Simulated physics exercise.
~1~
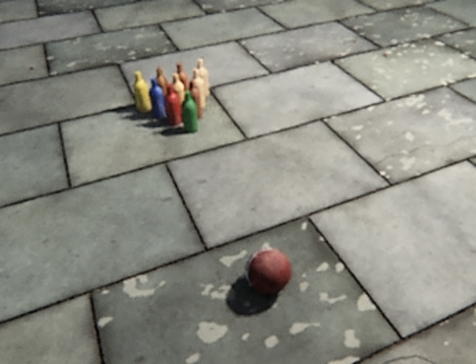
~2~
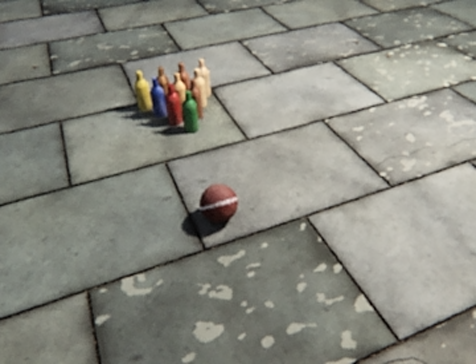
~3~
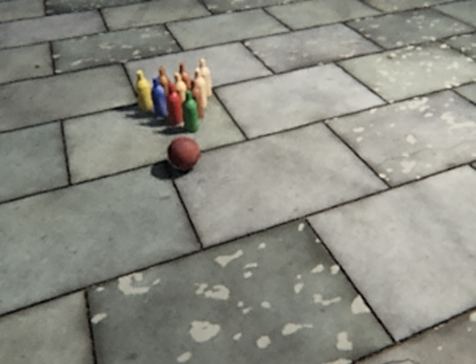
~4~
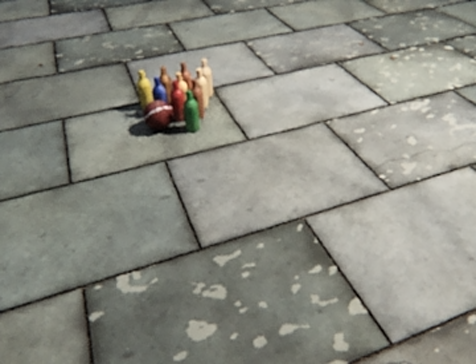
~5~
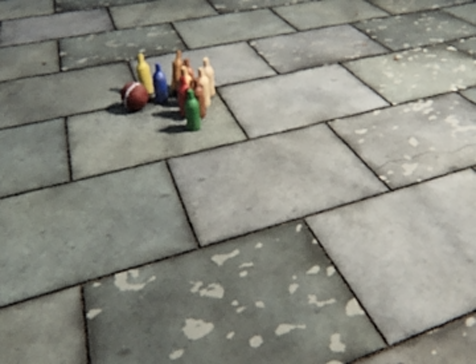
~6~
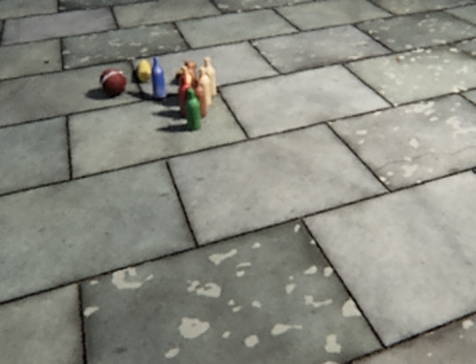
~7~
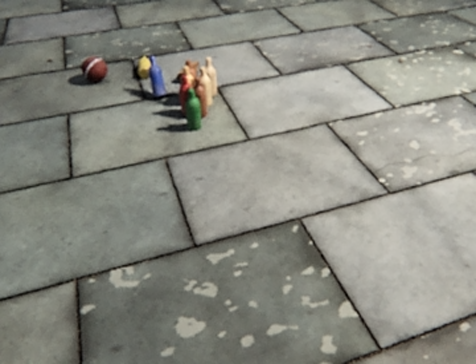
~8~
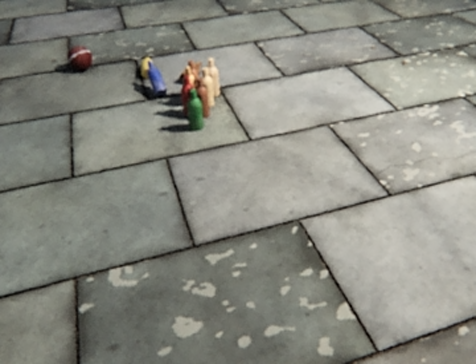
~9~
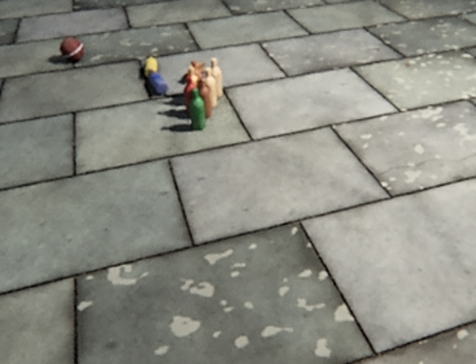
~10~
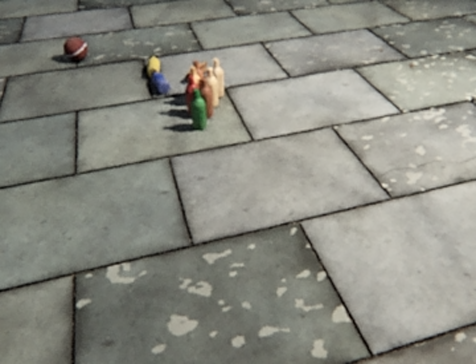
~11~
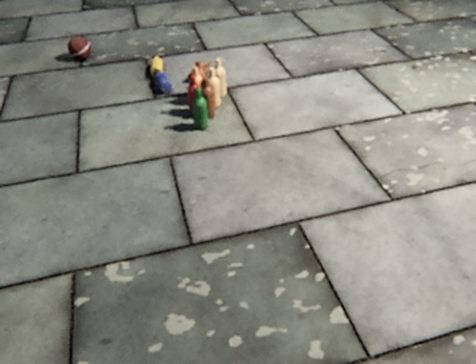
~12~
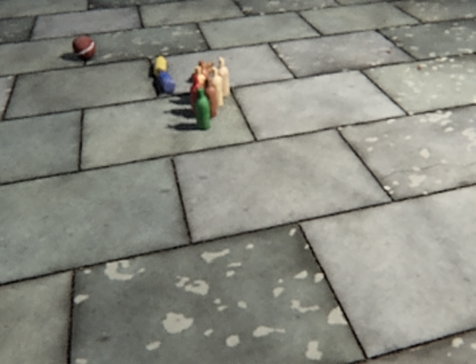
On grey paving slabs outdoors, a tight cluster of small, colourful bottle-shaped skittles stands while a dark red ball rolls toward it from the foreground. The ball travels up and to the left, showing a pale stripe as it turns, and runs into the near left side of the group. Several skittles are jostled, and the ball carries on past them to the left. The yellow skittle tips over behind, then the blue one goes down beside it. The ball slows near the upper left, while the green skittle and several others remain standing.
